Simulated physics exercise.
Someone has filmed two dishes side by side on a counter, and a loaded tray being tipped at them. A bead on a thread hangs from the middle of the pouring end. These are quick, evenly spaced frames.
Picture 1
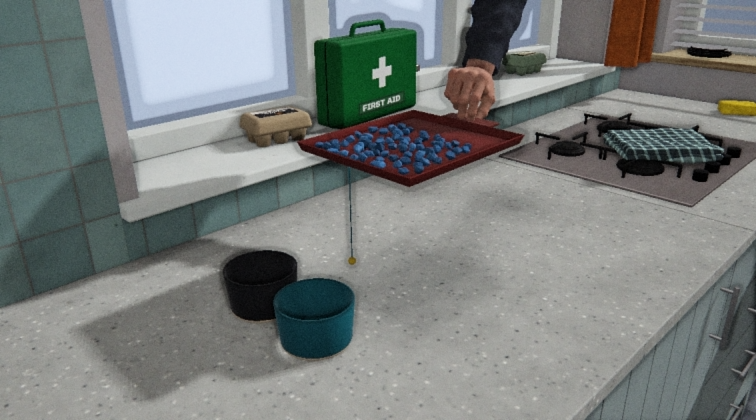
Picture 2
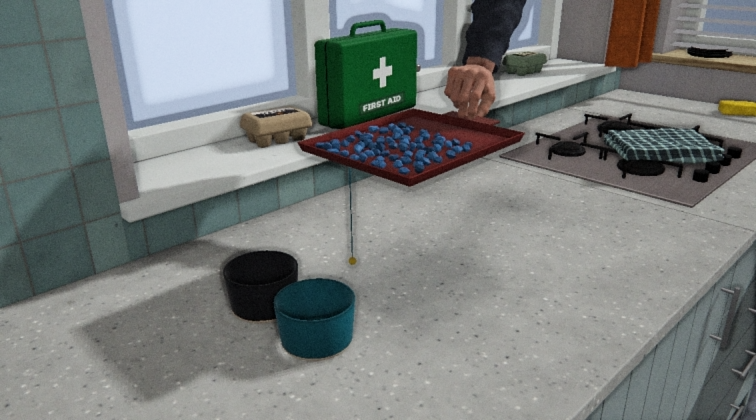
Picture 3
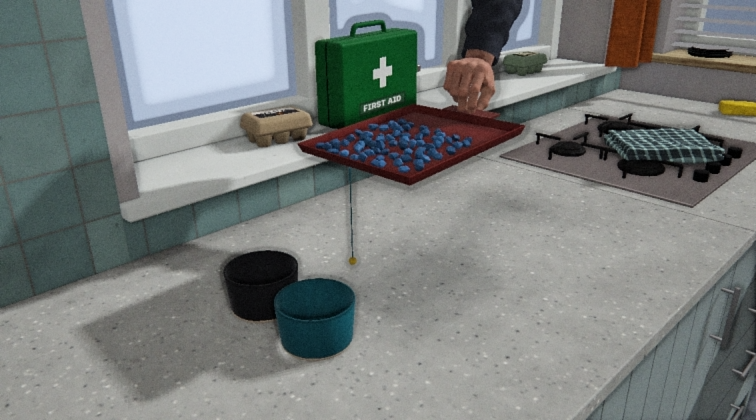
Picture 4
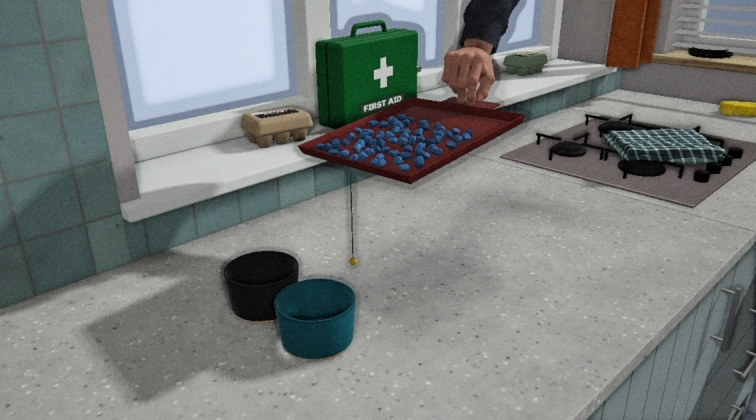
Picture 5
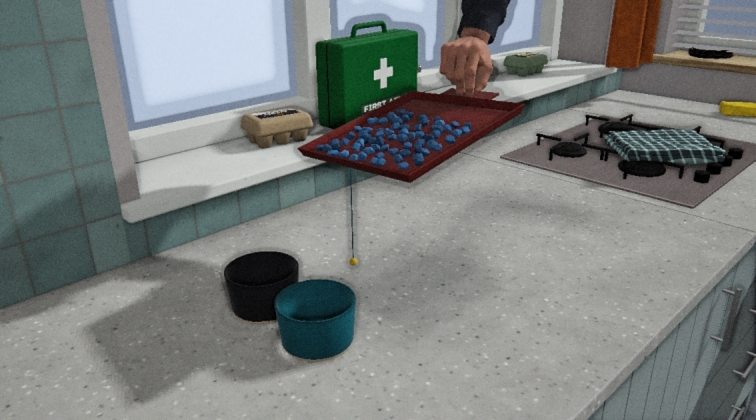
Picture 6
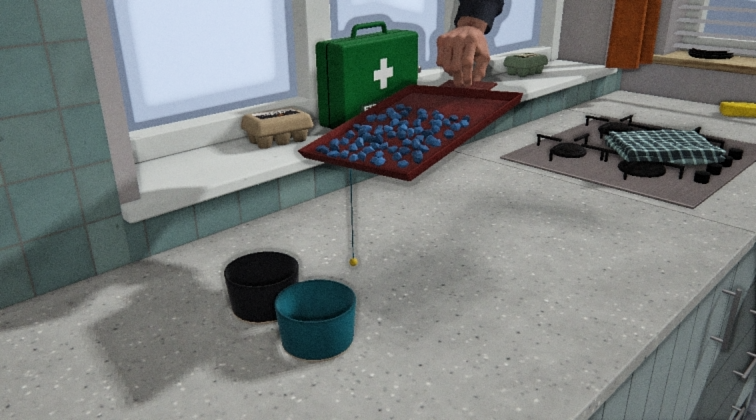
A hand tilting a dark red tray of blue stones slightly toward its left corner above black and teal dishes on a counter.
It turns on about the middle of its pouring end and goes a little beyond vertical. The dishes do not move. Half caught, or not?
They take only the smaller part between them.
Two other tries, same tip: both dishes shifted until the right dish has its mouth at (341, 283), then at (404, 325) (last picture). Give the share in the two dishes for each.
First some 90, then 20 per cent.
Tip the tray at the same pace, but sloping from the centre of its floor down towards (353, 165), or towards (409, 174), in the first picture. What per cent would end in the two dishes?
Near 60 % and 0 %.
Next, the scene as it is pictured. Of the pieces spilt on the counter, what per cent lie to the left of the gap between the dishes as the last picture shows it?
Near 30 %.
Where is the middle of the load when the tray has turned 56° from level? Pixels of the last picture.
Roughly at (345, 142).
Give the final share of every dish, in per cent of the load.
Left dish near 10 in a hundred; right dish near 20.
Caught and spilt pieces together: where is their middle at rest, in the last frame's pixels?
Around (304, 294).
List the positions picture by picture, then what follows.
The first picture shows corners of the pouring end at (302, 141) and (409, 176), level; middle of the load at (392, 146), aquarium stones; left dish at (231, 297); right dish at (284, 332); bead on its thread at (352, 261).
The second picture shows corners of the pouring end at (302, 142) and (410, 176), level; middle of the load at (393, 146).
The third picture shows corners of the pouring end at (302, 143) and (410, 175), tipped barely, lowest at the left corner; middle of the load at (393, 144).
The fourth picture shows corners of the pouring end at (302, 145) and (409, 174), tipped a little, lowest at the left corner; middle of the load at (393, 141).
The fifth picture shows corners of the pouring end at (302, 147) and (409, 173), tipped a little, lowest at the left corner; middle of the load at (392, 138).
The sixth picture shows corners of the pouring end at (302, 149) and (408, 172), tipped a little, lowest at the left corner; middle of the load at (391, 135); left dish at (232, 298); right dish at (285, 333).
Soon, tray tipped steeply; nearly all on the tray; a stray few in the air.
A while on, tray tipped right over; most on the tray; a stray few in the left dish; a small part outside both; about a quarter in the air.
Towards the end, tray tipped past a quarter turn; about a quarter in the right dish; a small part in the left dish; about two thirds outside both.
Finally, tray tipped past a quarter turn; about a quarter in the right dish; a small part in the left dish; about two thirds outside both.
